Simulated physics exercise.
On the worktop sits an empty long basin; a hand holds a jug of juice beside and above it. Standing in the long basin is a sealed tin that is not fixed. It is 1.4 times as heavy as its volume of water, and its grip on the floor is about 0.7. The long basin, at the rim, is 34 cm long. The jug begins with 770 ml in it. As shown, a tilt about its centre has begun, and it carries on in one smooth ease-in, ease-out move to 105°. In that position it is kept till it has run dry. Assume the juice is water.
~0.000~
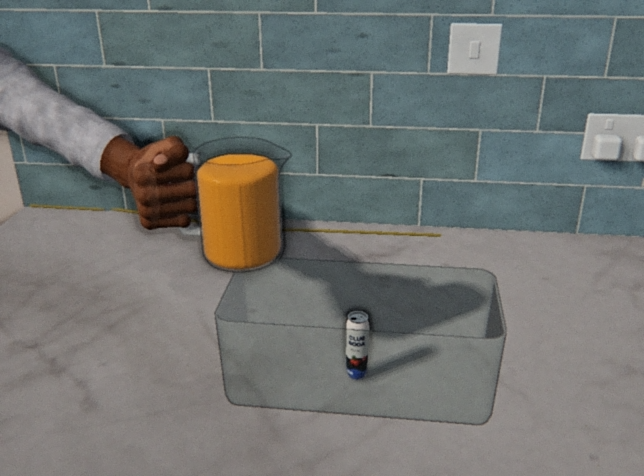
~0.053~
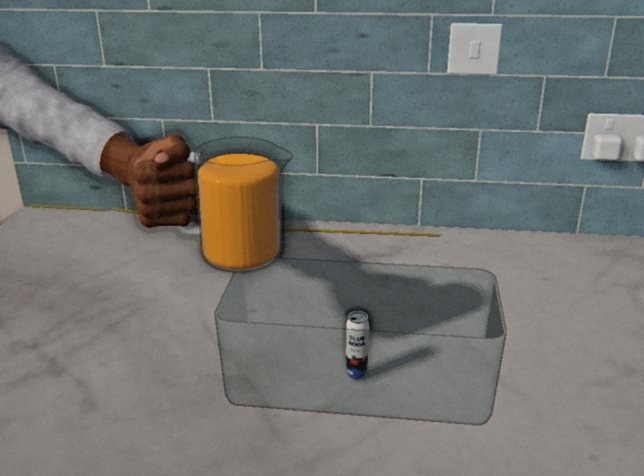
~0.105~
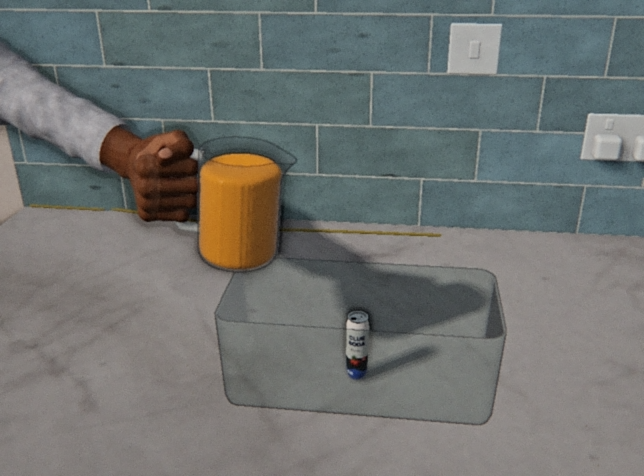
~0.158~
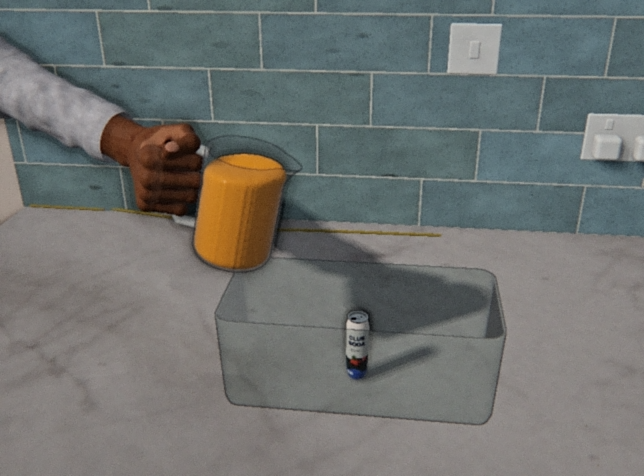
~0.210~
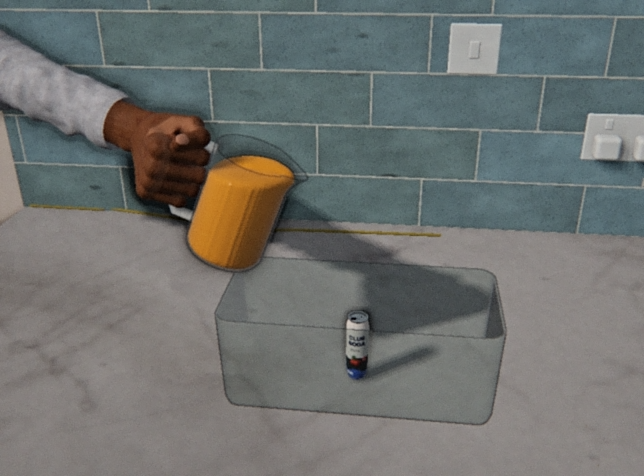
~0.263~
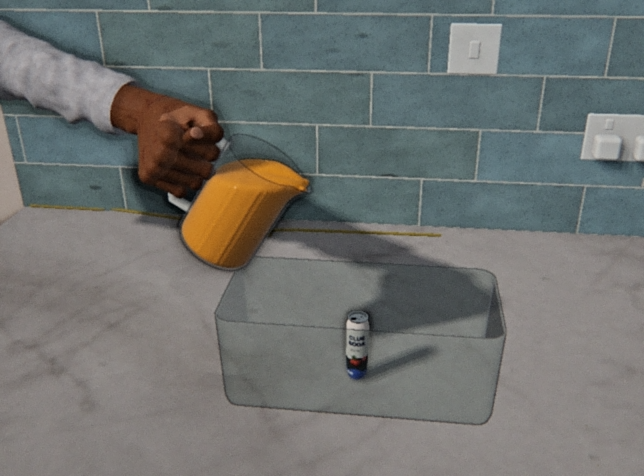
The clip shows a hand holding a clear jug of orange juice above a worktop, beside a long empty-looking basin with a small tin in it; the hand gradually tilts the jug rightward, and the juice shifts toward its spout.
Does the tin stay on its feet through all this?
It overturns.
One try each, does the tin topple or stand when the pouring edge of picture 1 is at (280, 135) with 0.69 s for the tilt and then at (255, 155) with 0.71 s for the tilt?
Run one: It tumbles. Run two: It does not tip.
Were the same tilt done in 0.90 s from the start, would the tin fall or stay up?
The tin tips over.
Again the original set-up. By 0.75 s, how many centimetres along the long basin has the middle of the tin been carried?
Close to 1 cm.
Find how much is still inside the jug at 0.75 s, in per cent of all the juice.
24 %.
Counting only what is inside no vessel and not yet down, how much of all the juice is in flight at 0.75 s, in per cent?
Close to 14 per cent.
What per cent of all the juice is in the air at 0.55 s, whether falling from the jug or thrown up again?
About 18 per cent.
After 0.55 s the tilt is 92° and 68 per cent is still to pour; the tin stands where it began.
After 0.75 s the tilt is 105° and 23 per cent is still to pour; the tin stands 1 cm from where it began.
After 0.97 s the tilt is 105° and 5 per cent is still to pour; the tin leans 42°.
After 1.21 s the tilt is 105° and 1 per cent is still to pour; the tin lies on its side.
In the end the tin lies on its side.
